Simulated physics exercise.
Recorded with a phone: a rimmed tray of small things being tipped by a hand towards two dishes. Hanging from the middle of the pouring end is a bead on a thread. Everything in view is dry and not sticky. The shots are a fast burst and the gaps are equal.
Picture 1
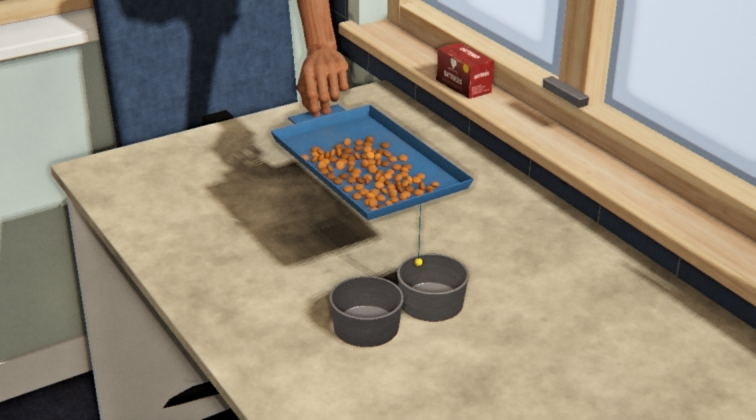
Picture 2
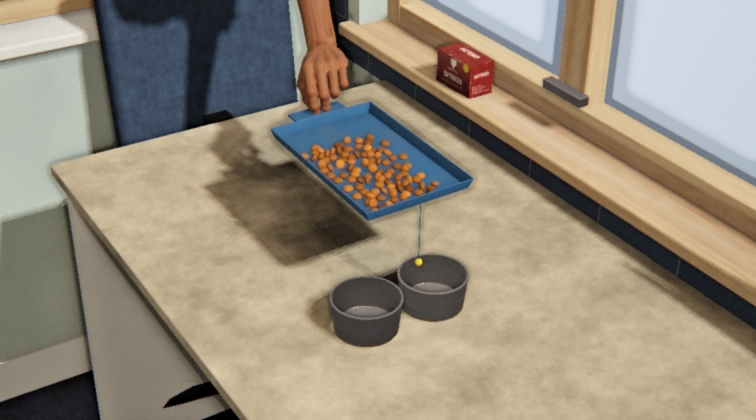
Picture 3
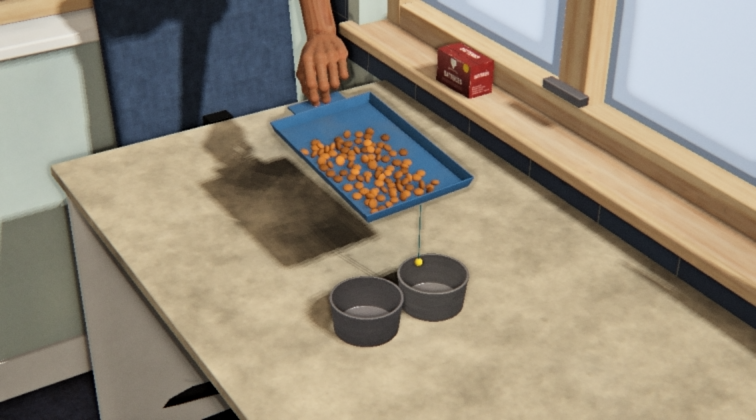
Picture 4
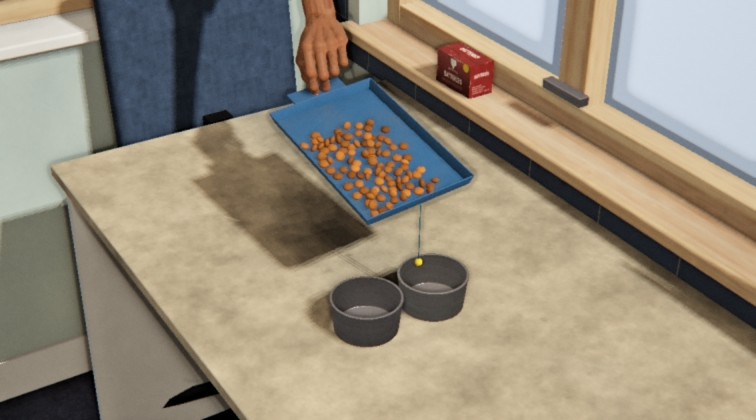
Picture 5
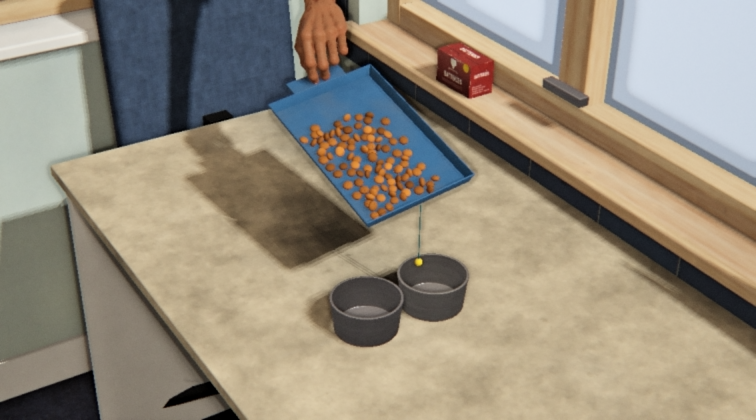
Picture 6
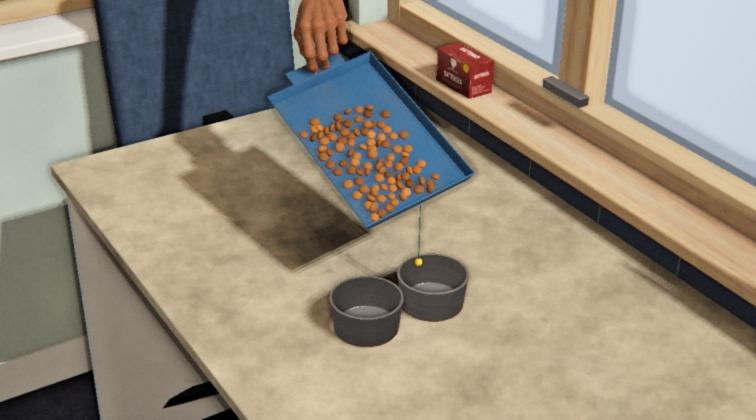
In the video, a hand holds a blue rimmed tray of small orange-brown pieces above a counter with two dark dishes, then gradually raises its far end, steepening the tray as the near edge tips slightly lower at the left corner.
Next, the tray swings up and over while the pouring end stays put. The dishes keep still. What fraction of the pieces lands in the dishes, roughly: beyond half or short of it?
Beyond half.
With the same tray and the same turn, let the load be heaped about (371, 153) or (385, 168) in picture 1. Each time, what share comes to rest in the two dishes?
Near 90 and 90 percent respectively.
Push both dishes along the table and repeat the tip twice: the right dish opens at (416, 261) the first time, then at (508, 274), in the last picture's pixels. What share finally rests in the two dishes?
70 %, 0 %.
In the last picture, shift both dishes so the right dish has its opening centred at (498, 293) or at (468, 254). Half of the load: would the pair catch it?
Together the dishes get less than a half first, then less than a half.
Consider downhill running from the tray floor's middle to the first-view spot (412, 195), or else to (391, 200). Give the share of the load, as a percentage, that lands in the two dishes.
The first try gives close to 50 per cent, the second close to 70 per cent.
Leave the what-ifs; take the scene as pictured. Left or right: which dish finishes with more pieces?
The one to the left is fuller.
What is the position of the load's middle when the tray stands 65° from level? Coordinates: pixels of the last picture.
Load centre: Approx. (374, 205).
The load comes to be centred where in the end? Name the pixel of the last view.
At about (369, 321), give or take.
Shortly afterwards, tray tipped steeply; all but a few on the tray; only a few in the left dish; a little in the air.
Next, tray tipped past a quarter turn; a little on the tray; the bulk in the left dish; only a few in the right dish; a little outside both; a little in the air.
Some moments later, tray tipped past a quarter turn; all but a few in the left dish; only a few in the right dish; a little outside both.
In the end, tray tipped past a quarter turn; all but a few in the left dish; only a few in the right dish; a little outside both.
